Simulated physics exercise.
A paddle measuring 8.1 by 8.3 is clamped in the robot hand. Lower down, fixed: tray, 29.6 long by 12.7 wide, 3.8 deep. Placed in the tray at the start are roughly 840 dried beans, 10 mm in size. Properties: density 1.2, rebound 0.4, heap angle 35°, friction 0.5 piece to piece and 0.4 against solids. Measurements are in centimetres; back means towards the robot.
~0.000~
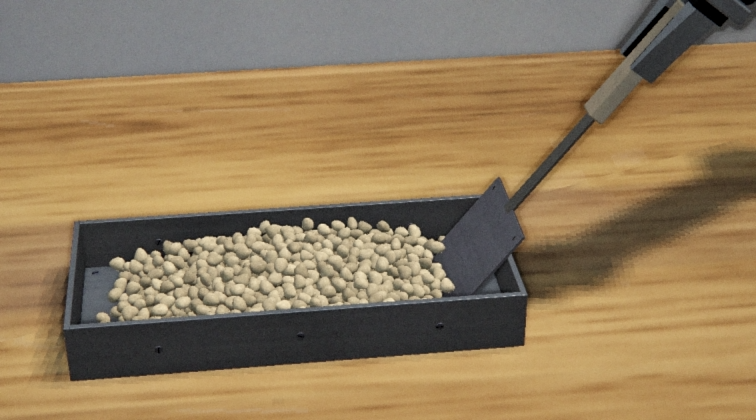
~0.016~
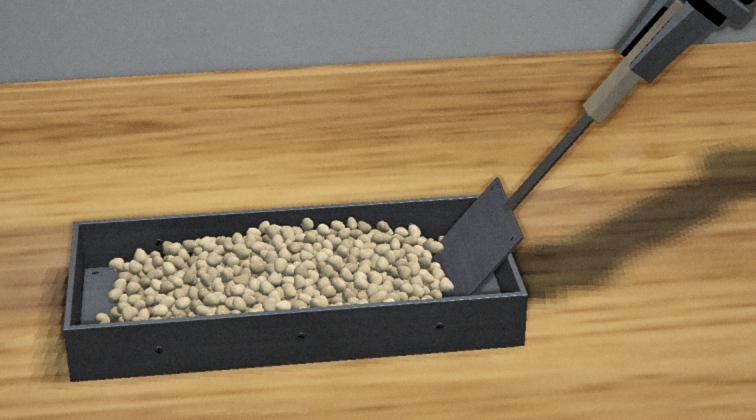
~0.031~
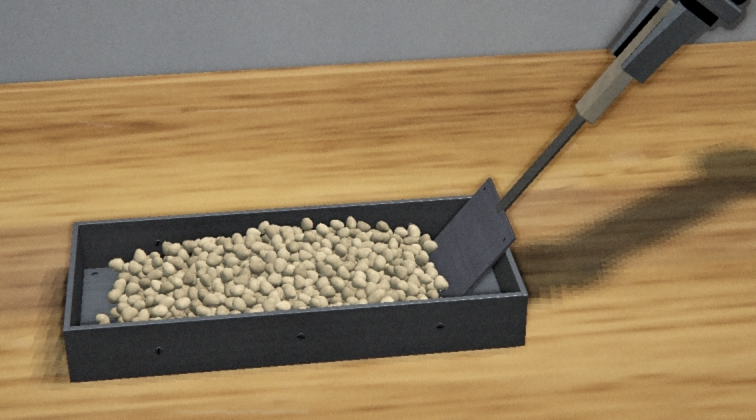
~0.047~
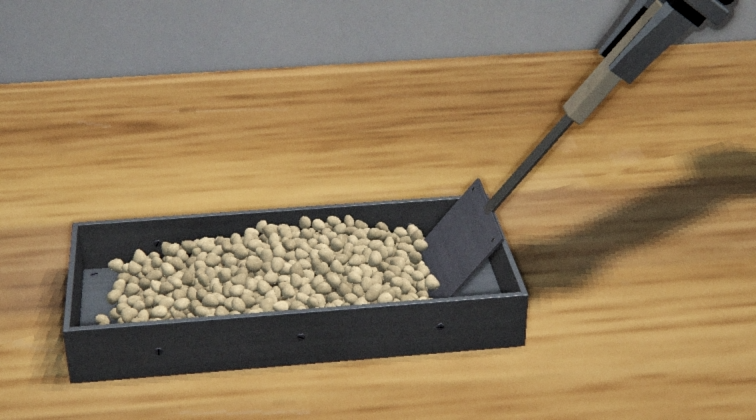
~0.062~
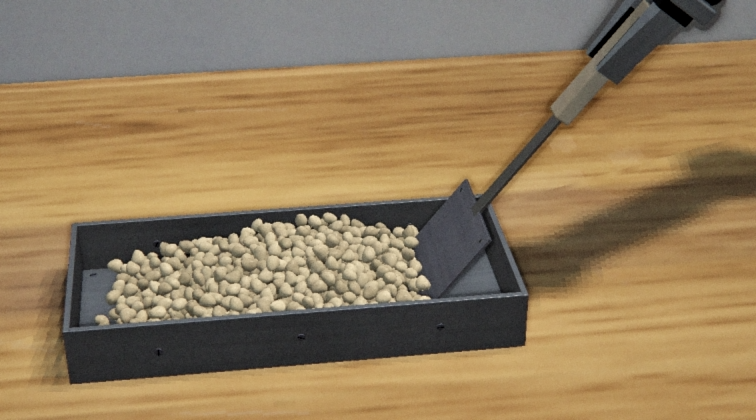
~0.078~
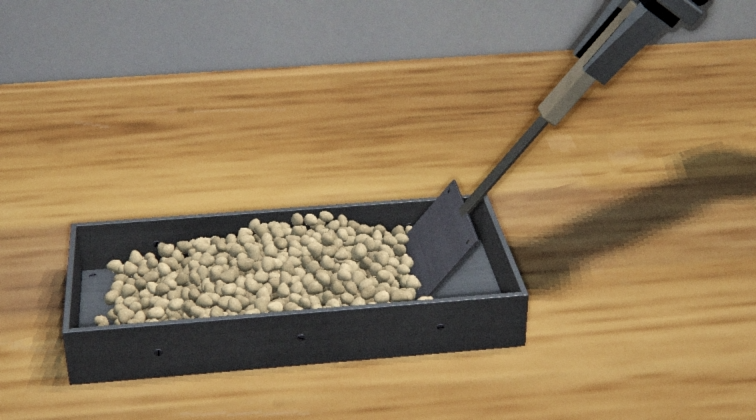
A robot arm reaches in from the upper right, holding a thin rod with a flat dark grey paddle, seen from slightly above over a pale wooden surface against a grey wall. Beneath it sits a long dark tray heaped with cream-coloured dried beans. The slanted paddle slides slowly left inside the tray, pushing the nearest beans closer together, while the tray and view stay still.
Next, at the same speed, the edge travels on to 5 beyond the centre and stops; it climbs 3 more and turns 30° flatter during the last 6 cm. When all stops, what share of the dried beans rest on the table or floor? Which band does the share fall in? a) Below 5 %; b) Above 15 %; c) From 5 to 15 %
Answer: A.
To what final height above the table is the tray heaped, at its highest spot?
6.5 cm.
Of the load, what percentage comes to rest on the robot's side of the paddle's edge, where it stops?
Some 30 percent of the load.
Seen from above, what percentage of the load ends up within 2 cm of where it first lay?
The share is roughly 10 per cent.
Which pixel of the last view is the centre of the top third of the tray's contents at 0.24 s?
Near (258, 259).
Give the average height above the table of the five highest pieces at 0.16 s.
6 cm or so.
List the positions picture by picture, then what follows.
The first frame shows paddle top edge at (511, 206), sloping 52°; upper third of the load around (290, 279), from x 105 to 470, top at y 225; 845 in the tray.
The second frame shows paddle top edge at (510, 206), sloping 52°; upper third of the load around (290, 279), from x 105 to 470, top at y 225.
The third frame shows paddle top edge at (503, 207), sloping 52°; upper third of the load around (297, 279), from x 105 to 470, top at y 225.
The fourth frame shows paddle top edge at (491, 207), sloping 52°; upper third of the load around (301, 276), from x 105 to 470, top at y 220.
The fifth frame shows paddle top edge at (478, 208), sloping 52°; upper third of the load around (300, 273), from x 100 to 470, top at y 220.
The sixth frame shows paddle top edge at (466, 209), sloping 52°; upper third of the load around (297, 273), from x 100 to 470, top at y 215; 845 in the tray.
By 0.16 s, sloping 52°, highest piece 6 above the table; 845 in the tray.
By 0.24 s, sloping 39°, highest piece 7 above the table; 843 in the tray, 2 on the blade or in flight.
By 0.48 s, sloping 22°, highest piece 6 above the table; 826 in the tray, 15 on the table or floor, 4 on the blade or in flight.
By 1.53 s, sloping 22°, highest piece 6 above the table; 825 in the tray, 19 on the table or floor, 1 on the blade or in flight.
Final count, 825 in the tray, 19 on the table or floor, 1 on the blade or in flight. That is 2 % on the table or floor.
